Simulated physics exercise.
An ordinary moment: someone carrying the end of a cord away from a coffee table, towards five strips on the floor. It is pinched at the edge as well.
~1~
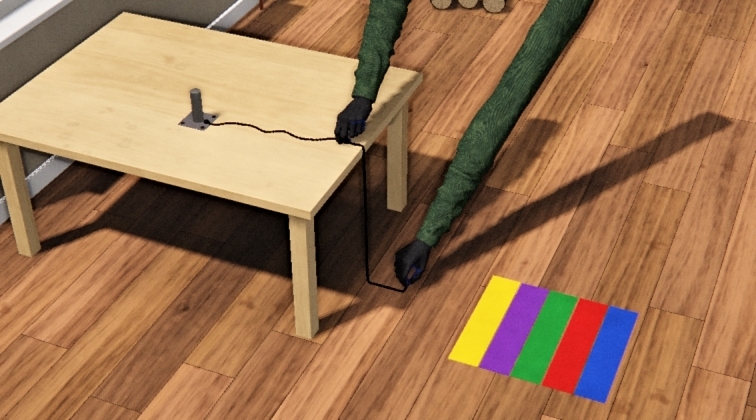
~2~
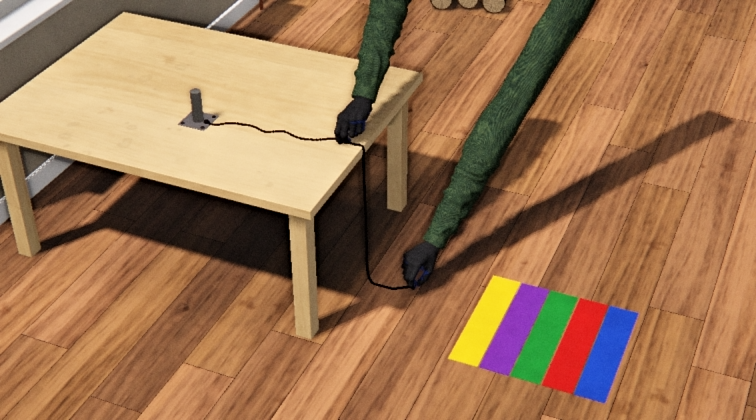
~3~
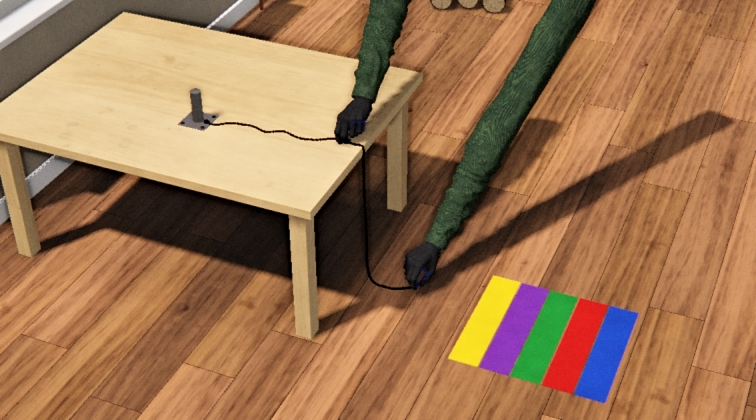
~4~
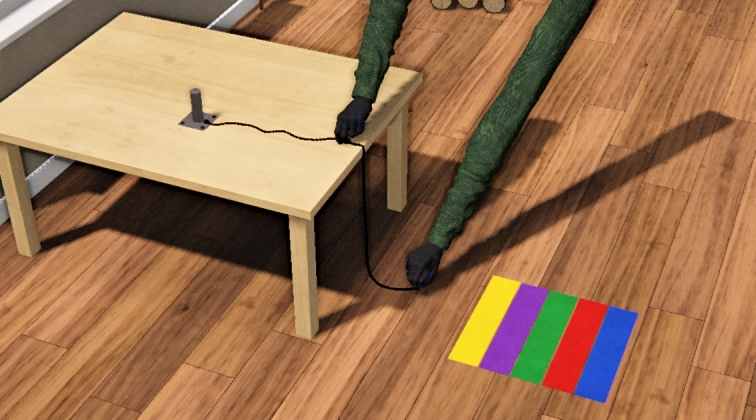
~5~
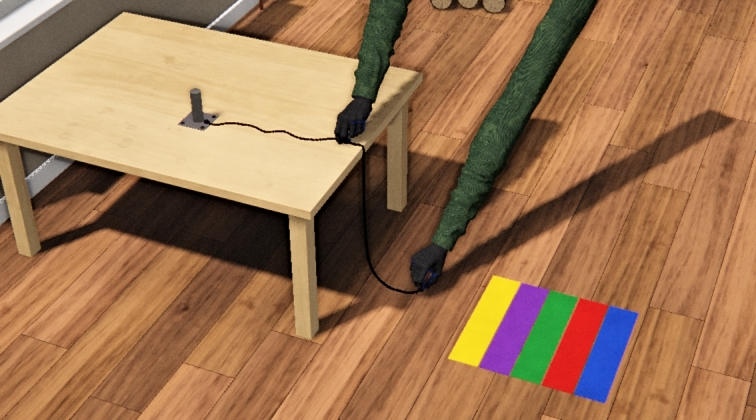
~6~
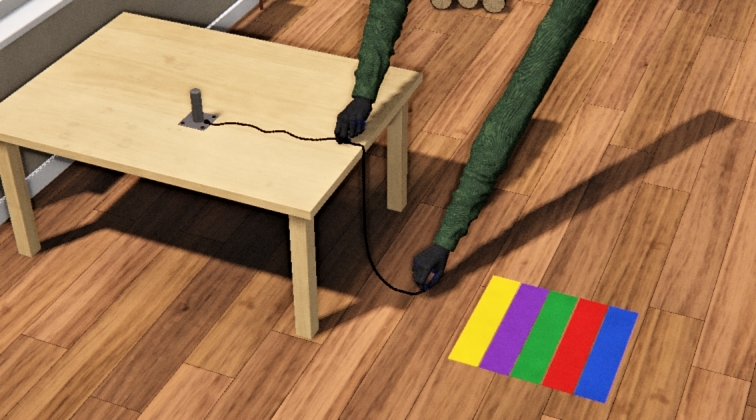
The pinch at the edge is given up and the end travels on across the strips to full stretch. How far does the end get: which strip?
The end stops over the purple strip.
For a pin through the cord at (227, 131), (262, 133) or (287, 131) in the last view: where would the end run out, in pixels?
Near (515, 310), (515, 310) and (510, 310).
Early on, end near (456, 296); short of the strips.
Midway, end near (495, 307); over yellow.
At the end of the slack, end near (518, 313); over purple. It gets as far as the purple strip.
